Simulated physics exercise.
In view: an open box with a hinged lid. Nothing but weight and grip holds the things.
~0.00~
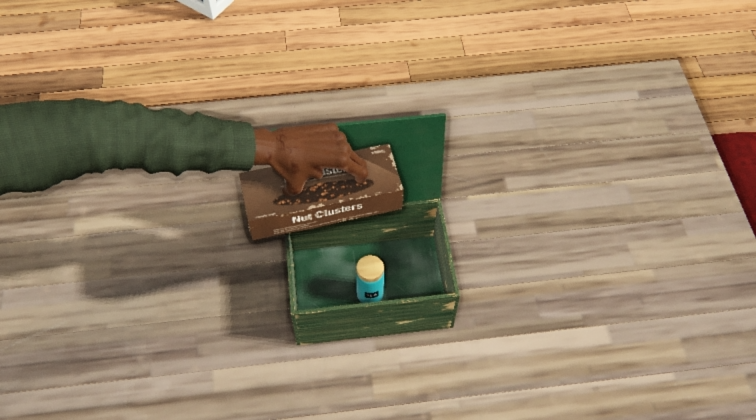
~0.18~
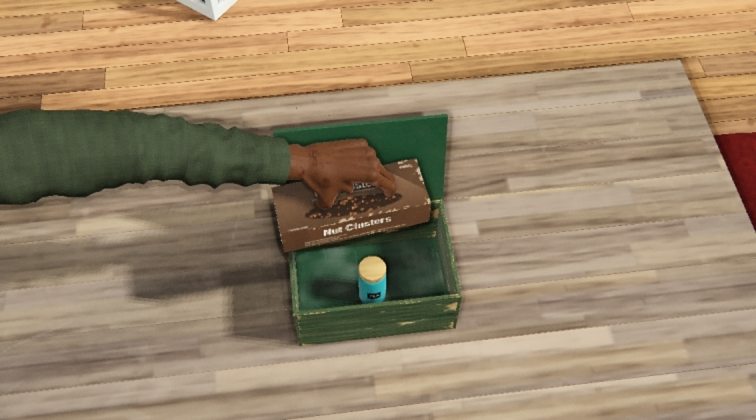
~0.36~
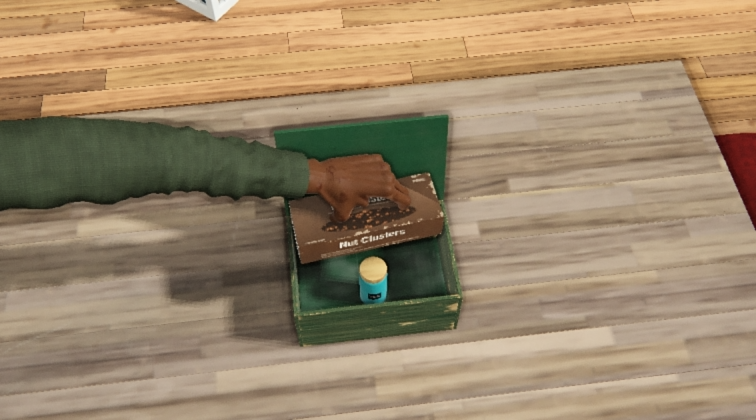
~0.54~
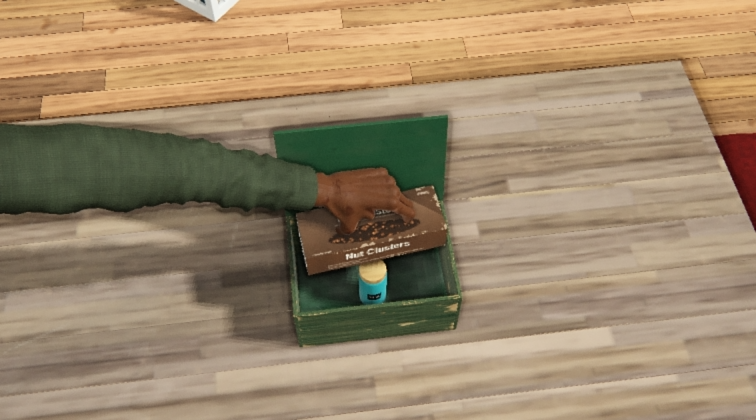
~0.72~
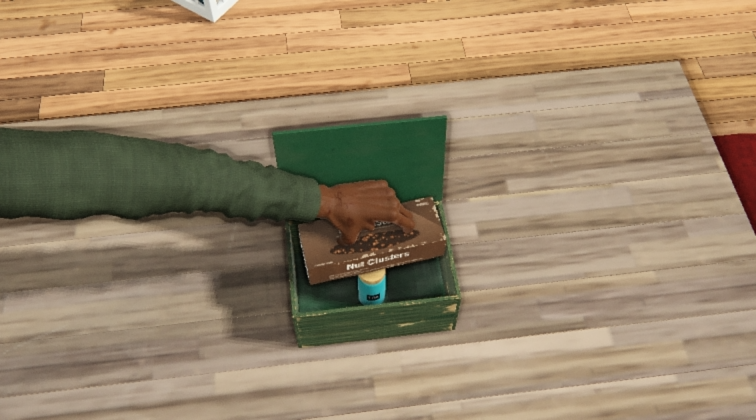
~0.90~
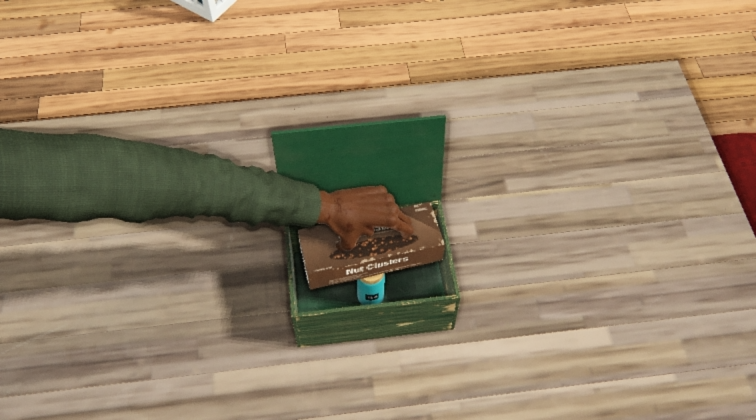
The clip opens on a hand in a green sleeve holding a brown Nut Clusters carton above an open green box with a small turquoise container inside. The hand moves the carton right and downward, then slows with it over the box, partly covering the container's pale top.
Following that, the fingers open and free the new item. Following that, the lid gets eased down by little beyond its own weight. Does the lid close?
Yes.
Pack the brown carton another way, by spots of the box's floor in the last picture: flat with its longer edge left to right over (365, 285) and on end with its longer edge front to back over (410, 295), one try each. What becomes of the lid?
For the first packing it seals the box, and for the second it cannot come down.
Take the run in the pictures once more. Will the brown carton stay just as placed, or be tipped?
Result: The brown carton leans over.
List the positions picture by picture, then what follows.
In the first picture, on its way; brown carton (322, 191); turquoise shaker (370, 281).
In the second picture, on its way; brown carton (351, 205); turquoise shaker (372, 282).
In the third picture, on its way; brown carton (366, 218); turquoise shaker (373, 282).
In the fourth picture, on its way; brown carton (371, 230); turquoise shaker (373, 283).
In the fifth picture, on its way; brown carton (372, 240); turquoise shaker (372, 283).
In the sixth picture, in place under the hand; brown carton (371, 245); turquoise shaker (371, 283).
After 2.10 s, lid starting down; brown carton on its side near (369, 258).
After 2.80 s, lid 41° above the rim; brown carton on its side near (369, 258).
At rest (3.8 s), lid shut; tipped over in the box, brown carton; turquoise shaker in place. Seen from the same camera at the end, brown carton near (369, 258).
